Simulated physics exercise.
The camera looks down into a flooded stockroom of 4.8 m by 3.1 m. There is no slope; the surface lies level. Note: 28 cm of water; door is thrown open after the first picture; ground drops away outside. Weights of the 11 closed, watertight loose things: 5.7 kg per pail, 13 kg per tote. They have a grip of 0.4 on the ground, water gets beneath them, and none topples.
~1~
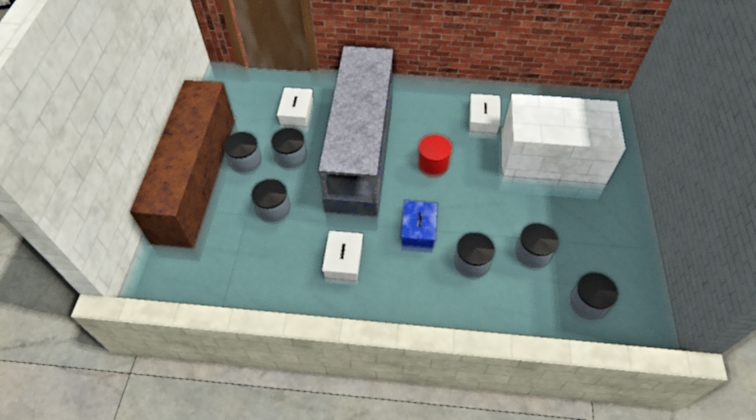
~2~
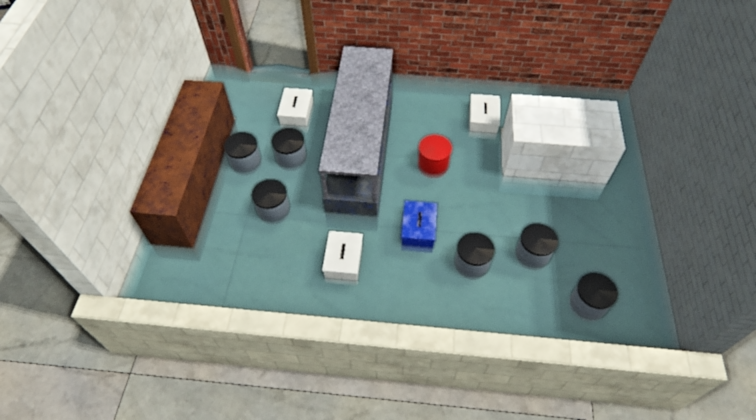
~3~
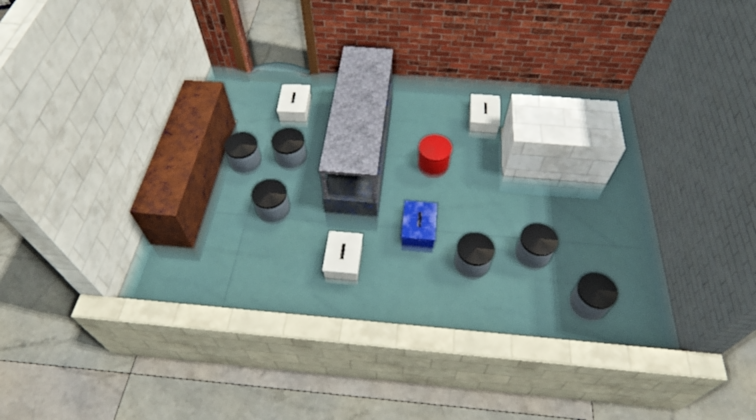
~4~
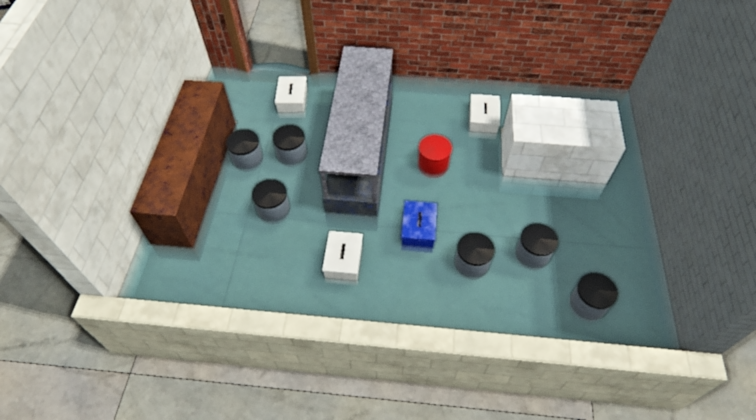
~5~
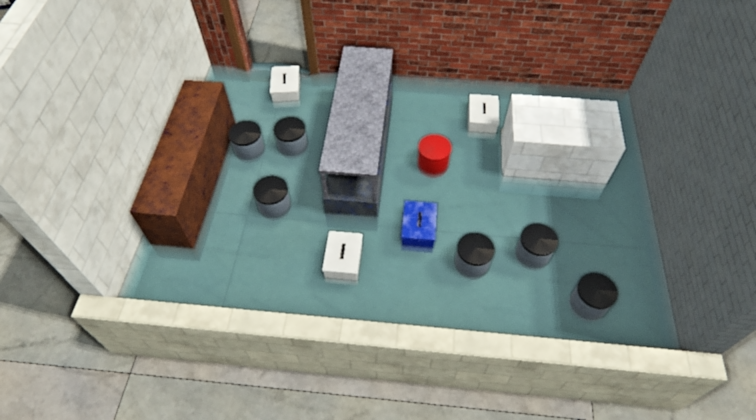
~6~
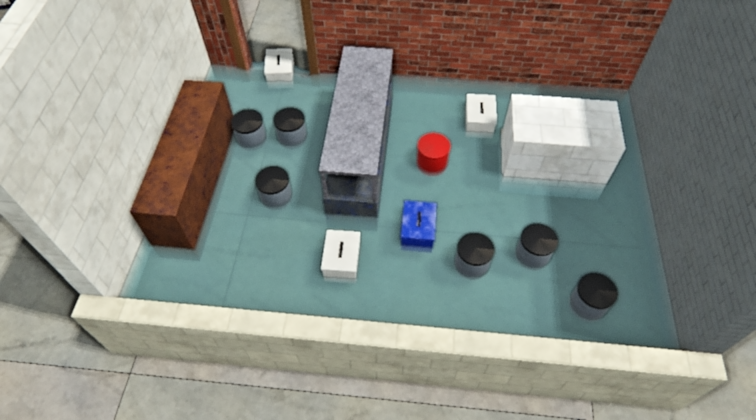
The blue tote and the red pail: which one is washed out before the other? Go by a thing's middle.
I would say the blue one.
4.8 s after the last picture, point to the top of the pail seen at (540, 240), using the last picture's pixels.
Its top ends up at around (487, 248).
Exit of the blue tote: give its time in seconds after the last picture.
Somewhere near 9.0 s.
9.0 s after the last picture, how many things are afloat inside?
Answer: 6.
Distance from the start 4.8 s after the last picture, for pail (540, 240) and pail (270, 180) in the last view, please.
50 cm; gone out.
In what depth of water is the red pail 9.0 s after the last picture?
Roughly 19 cm at that moment.
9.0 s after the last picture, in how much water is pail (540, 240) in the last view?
About 19 cm.
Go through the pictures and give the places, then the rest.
In the first frame, the blue tote at (420, 220), afloat; the red pail at (435, 147) floats; about 3530 L in view; 0 of 11 have shifted.
In the second frame, the blue tote at (420, 220), afloat; the red pail at (435, 147) floats; 28 cm deep round most things; 0 of 11 have shifted.
In the third frame, the blue tote at (420, 220), afloat; the red pail at (435, 147) floats; about 3450 L in view; 1 of 11 have shifted.
In the fourth frame, the blue tote at (420, 220), afloat; the red pail at (435, 147), afloat; about 3400 L in view; 3 of 11 have shifted.
In the fifth frame, the blue tote at (420, 220) floats; the red pail at (435, 147), afloat; about 3350 L in view; 4 of 11 have shifted.
In the sixth frame, the blue tote at (419, 220) floats; the red pail at (434, 145), afloat, 4 cm from its start; 27 cm deep round most things; 4 of 11 have shifted.
Then, 1.0 s after the last picture the blue tote is near (410, 218), 0.1 m from its start, afloat; the red pail is near (430, 140), 0.1 m from its start, afloat; 1 of 11 are out; 10 afloat.
Then, 4.8 s after the last picture the blue tote is near (290, 197), 1.3 m from its start, afloat; the red pail is near (414, 149), 0.2 m from its start, afloat; 4 of 11 are out; 7 afloat.
Then, 9.0 s after the last picture the blue tote is near (281, 59), 2.8 m from its start, afloat; the red pail is near (408, 159), 0.3 m from its start, afloat; 5 of 11 are out; 6 afloat.
Then, 13.0 s after the last picture the blue tote has gone out (9.1 s after the last picture); the red pail is near (399, 170), 0.4 m from its start, afloat; 6 of 11 are out; 5 afloat.
